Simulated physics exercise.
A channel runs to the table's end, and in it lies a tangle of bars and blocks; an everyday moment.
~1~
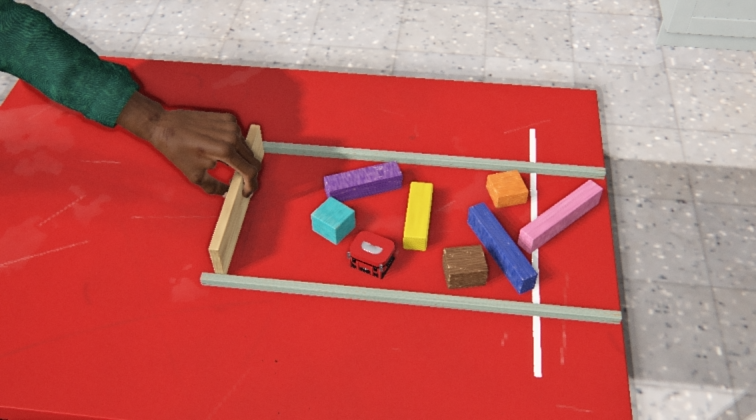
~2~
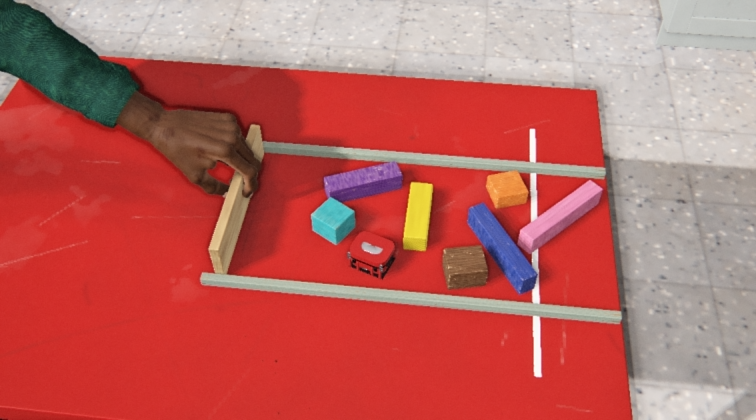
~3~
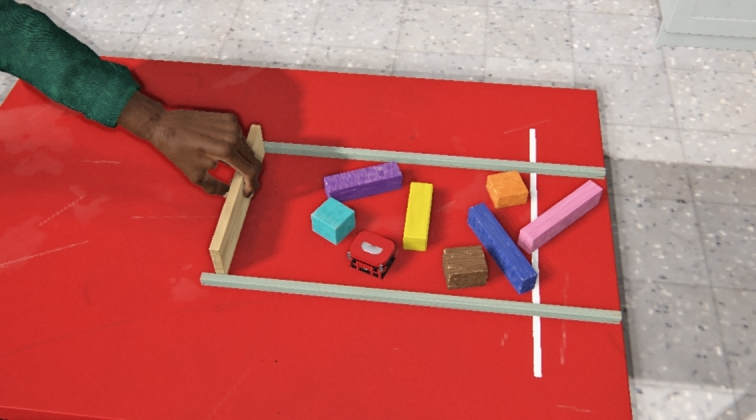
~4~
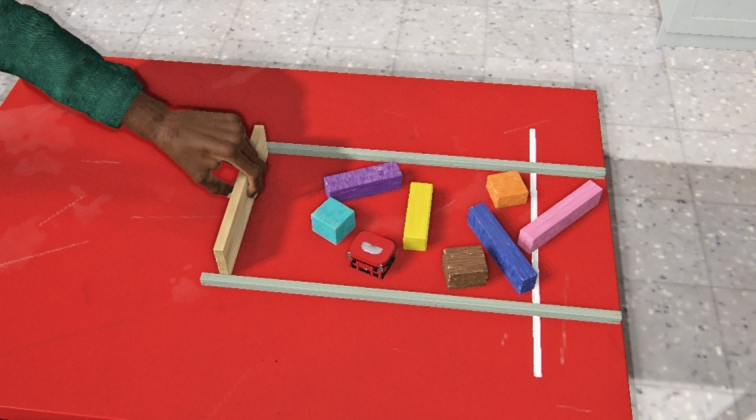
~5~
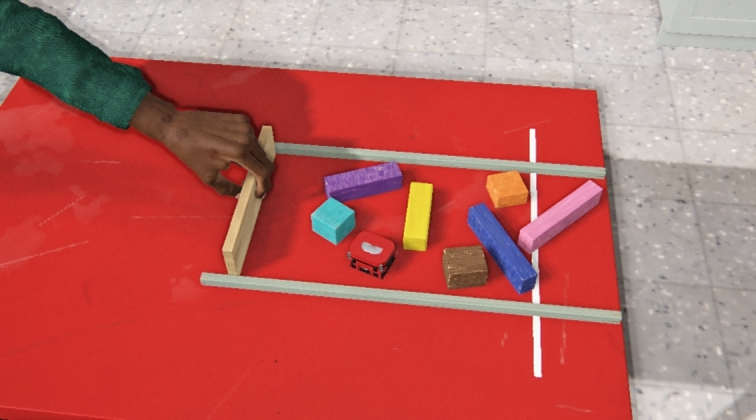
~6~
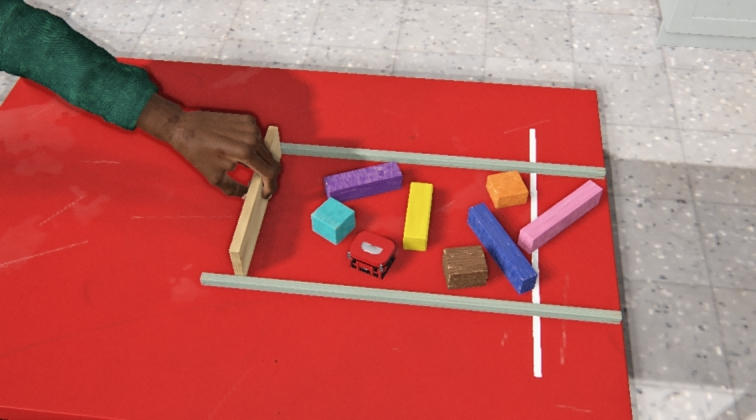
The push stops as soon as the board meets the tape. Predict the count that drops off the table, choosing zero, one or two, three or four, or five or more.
The count that drops off is one or two.
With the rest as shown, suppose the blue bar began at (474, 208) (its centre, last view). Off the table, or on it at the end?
Here the blue bar stays aboard.
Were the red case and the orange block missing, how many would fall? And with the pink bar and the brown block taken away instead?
1 and 0.
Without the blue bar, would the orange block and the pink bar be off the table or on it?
Orange block still up, pink bar down.
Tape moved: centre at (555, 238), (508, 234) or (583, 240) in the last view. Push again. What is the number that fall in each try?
Counts per try, in order: 3 / 0 / 5.
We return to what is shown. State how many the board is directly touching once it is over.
Looks like 3 of them, all told.
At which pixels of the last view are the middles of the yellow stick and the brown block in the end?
(580, 234), and the other (598, 290).
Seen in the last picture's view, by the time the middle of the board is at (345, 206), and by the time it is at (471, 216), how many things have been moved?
Tally at point one: 2; at point two: 8.
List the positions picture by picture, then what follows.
Pink bar (561, 216); orange block (507, 189); blue bar (501, 247); board (239, 197); tape (535, 236), in the first picture.
Orange block (507, 189); turquoise block (334, 221), in the second picture.
Blue bar (501, 247); board (240, 197), in the third picture.
Pink bar (561, 216); purple bar (363, 183), in the fourth picture.
Orange block (507, 189); yellow stick (418, 216), in the fifth picture.
Pink bar (561, 216); orange block (507, 189); blue bar (501, 247); board (258, 198); tape (535, 236), in the sixth picture.
Soon after, none off yet; pink bar at rest near (561, 216); orange block at rest near (507, 189); blue bar at rest near (501, 247).
At rest, the number that fall off is one or two; fallen, blue bar and pink bar.
